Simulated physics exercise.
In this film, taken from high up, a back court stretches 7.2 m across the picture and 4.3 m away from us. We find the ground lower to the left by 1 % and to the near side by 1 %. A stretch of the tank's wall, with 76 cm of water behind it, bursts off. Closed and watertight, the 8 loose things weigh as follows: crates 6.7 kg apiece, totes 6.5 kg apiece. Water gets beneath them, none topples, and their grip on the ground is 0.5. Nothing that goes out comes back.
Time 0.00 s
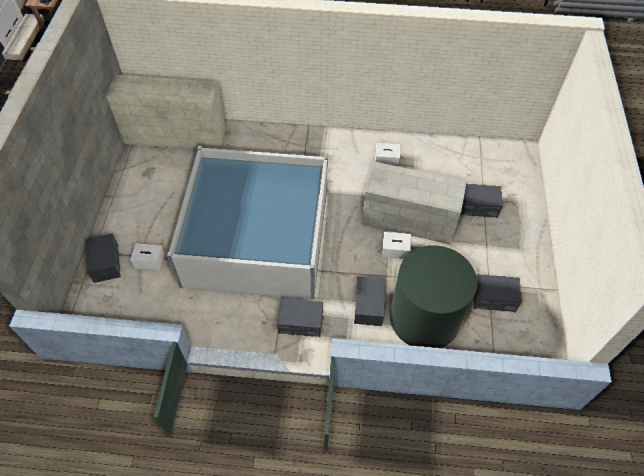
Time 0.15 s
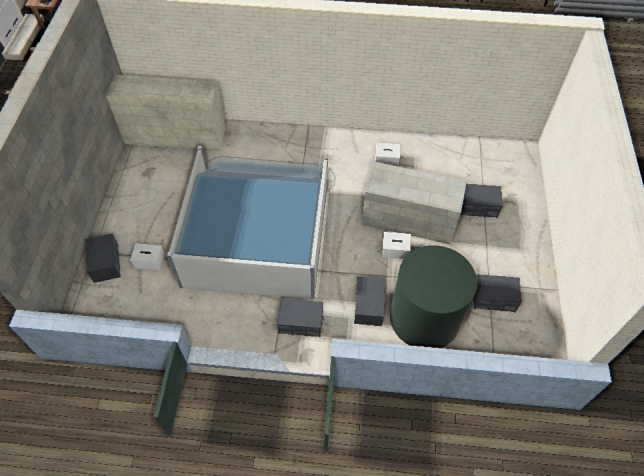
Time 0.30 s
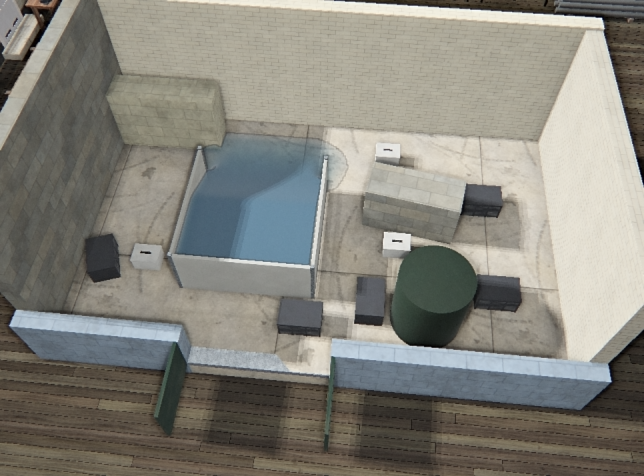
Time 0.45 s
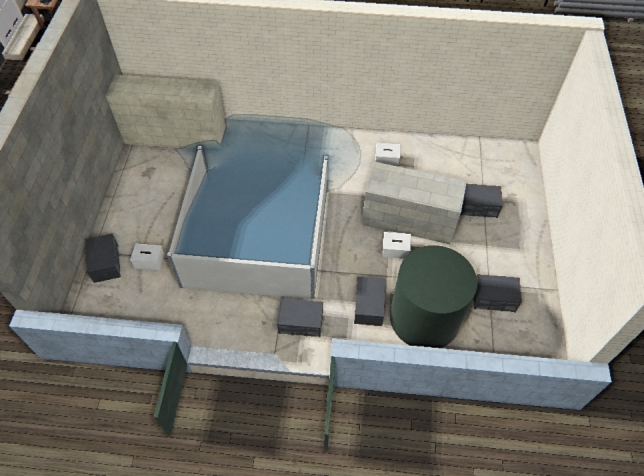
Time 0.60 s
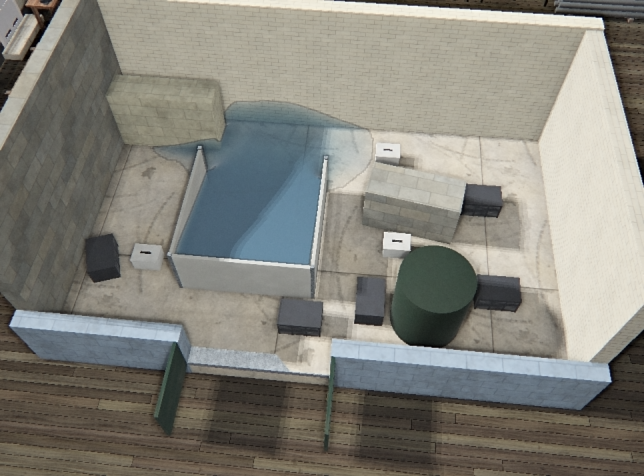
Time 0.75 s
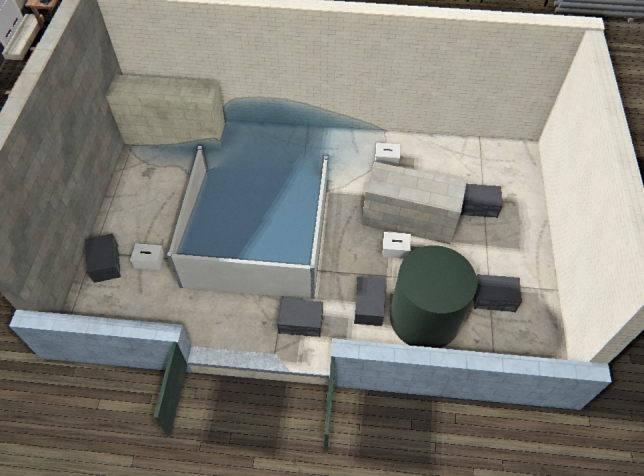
A walled back court with a pale, cracked floor is seen from high up by a still camera. A white-walled tank of blue water stands left of centre, with a greenish-grey block behind it, a grey block and dark green cylinder to the right, and dark and white boxes scattered around. The tank's far wall gives way, and water spreads across the floor along the back wall and leftward, while the boxes stay put.
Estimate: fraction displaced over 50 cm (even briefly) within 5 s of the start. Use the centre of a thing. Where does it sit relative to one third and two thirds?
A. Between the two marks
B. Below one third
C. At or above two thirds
Answer: A.
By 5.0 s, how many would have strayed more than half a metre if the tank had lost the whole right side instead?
Then the count would be 5.
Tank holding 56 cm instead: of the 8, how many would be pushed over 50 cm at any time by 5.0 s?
The count would be 4.
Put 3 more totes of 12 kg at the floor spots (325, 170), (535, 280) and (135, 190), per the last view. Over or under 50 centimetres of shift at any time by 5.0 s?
In order: Beyond it, beyond it, beyond it.
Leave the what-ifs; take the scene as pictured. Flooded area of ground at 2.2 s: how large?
I'd put it close to 16 m2.
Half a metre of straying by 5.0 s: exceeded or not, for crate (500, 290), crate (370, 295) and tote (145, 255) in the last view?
Listed in sequence: Higher; lower; higher for the last.
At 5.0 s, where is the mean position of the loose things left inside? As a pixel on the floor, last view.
Close to (359, 312).
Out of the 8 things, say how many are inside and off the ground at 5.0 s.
6.
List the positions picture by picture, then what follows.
A crate at (499, 288), on the bottom; a crate at (301, 313) rests on the ground; 3.7 m2 under water; 0 of 8 have shifted, in the first frame.
A crate at (499, 288) rests on the ground; a crate at (301, 313), on the bottom; 4.8 m2 under water; 0 of 8 have shifted, in the second frame.
A crate at (499, 288), on the bottom; a crate at (301, 313) rests on the ground; 6.2 m2 under water; 0 of 8 have shifted, in the third frame.
A crate at (499, 288), on the bottom; a crate at (301, 313), on the bottom; 7.3 m2 under water; 0 of 8 have shifted, in the fourth frame.
A crate at (499, 288) rests on the ground; a crate at (301, 313), on the bottom; 7.8 m2 under water; 0 of 8 have shifted, in the fifth frame.
A crate at (499, 288), on the bottom; a crate at (301, 313), on the bottom; 8.2 m2 under water; 0 of 8 have shifted, in the sixth frame.
After 1.1 s 0 of 8 are over 50 cm from their spots; 0 afloat.
After 2.2 s 1 of 8 are over 50 cm from their spots; 0 afloat.
After 3.5 s 3 of 8 are over 50 cm from their spots; 2 afloat.
After 5.0 s 5 of 8 are over 50 cm from their spots, and 5 have been at some point; 6 afloat.
